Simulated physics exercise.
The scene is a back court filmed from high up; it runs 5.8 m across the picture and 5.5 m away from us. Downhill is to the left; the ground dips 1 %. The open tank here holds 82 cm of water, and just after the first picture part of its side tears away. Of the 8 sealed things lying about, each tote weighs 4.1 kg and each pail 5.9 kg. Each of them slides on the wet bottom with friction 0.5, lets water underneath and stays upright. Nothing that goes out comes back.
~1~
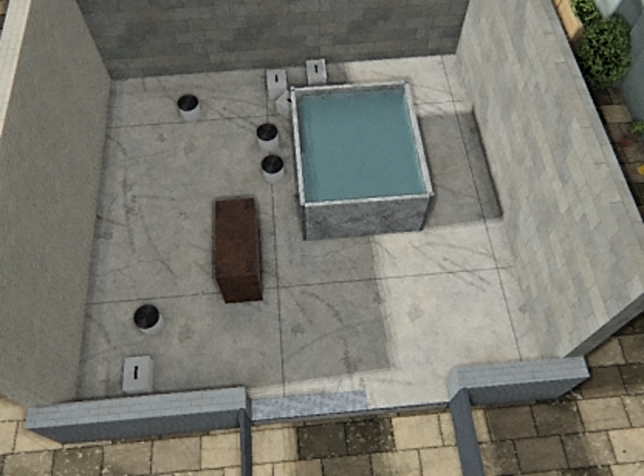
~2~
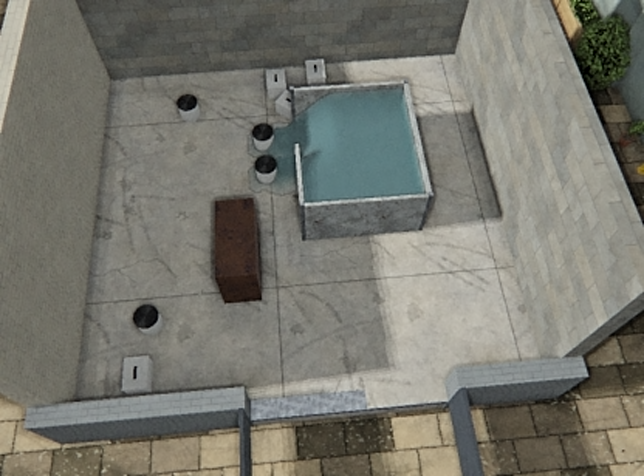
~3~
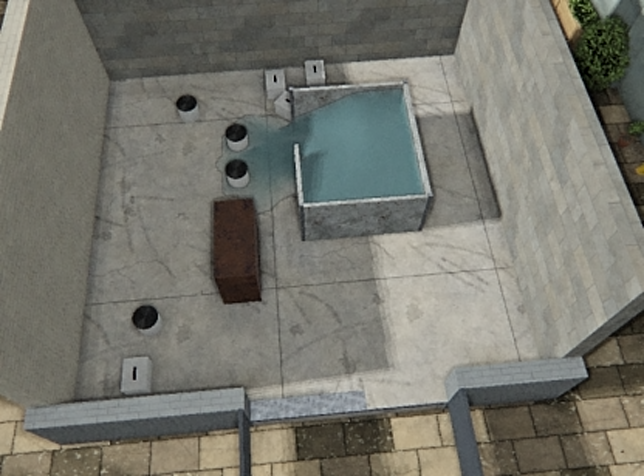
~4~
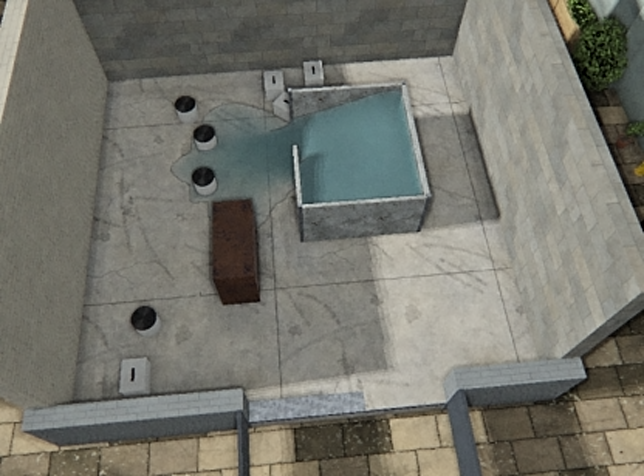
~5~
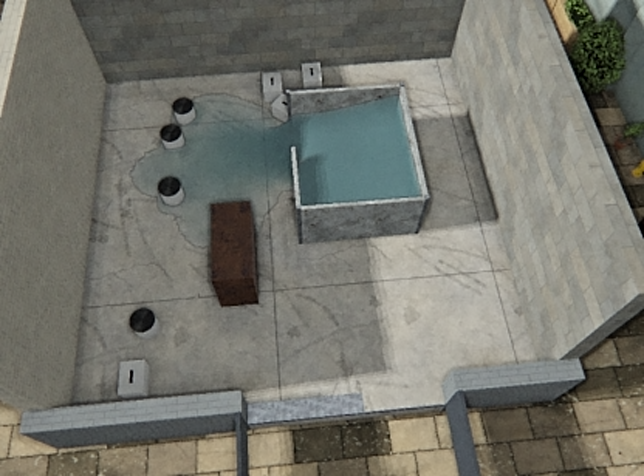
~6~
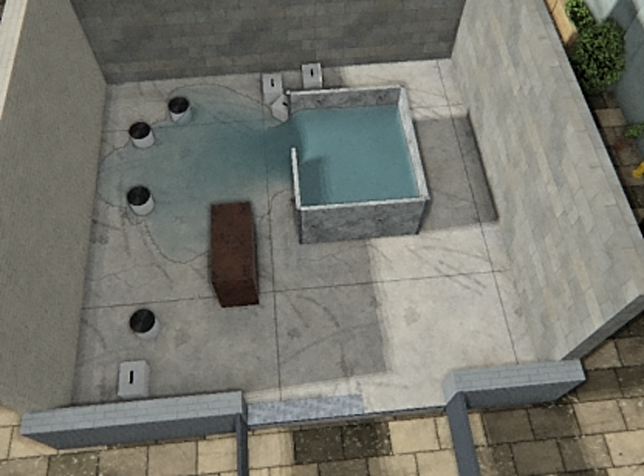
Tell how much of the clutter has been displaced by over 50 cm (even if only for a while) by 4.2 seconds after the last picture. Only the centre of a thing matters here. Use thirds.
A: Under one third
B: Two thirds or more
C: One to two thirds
Two thirds or more.
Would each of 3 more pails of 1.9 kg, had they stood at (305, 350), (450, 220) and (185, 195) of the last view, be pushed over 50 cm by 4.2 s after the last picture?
In the order asked: Above the mark; below the mark; above the mark.
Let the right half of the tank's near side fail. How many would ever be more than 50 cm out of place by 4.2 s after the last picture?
In that case the number is 0.
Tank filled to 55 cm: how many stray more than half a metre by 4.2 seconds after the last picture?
The answer would then be 7.
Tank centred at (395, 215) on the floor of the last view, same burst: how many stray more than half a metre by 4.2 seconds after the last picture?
That gives 8 of them.
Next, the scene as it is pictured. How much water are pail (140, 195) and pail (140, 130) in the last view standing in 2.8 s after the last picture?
Roughly 4 and 20 cm.
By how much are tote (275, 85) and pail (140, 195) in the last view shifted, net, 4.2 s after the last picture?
Taking them in turn, I get 150 cm for the first and 200 cm for the second.
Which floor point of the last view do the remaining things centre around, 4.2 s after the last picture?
About (303, 177).
Then, 0.4 s after the last picture 3 of 8 are over 50 cm from their spots; 1 afloat.
Then, 1.5 s after the last picture 3 of 8 are over 50 cm from their spots; 2 afloat.
Then, 2.8 s after the last picture 5 of 8 are over 50 cm from their spots; 2 afloat.
Then, 4.2 s after the last picture 6 of 8 are over 50 cm from their spots, and 7 have been at some point; 4 afloat.
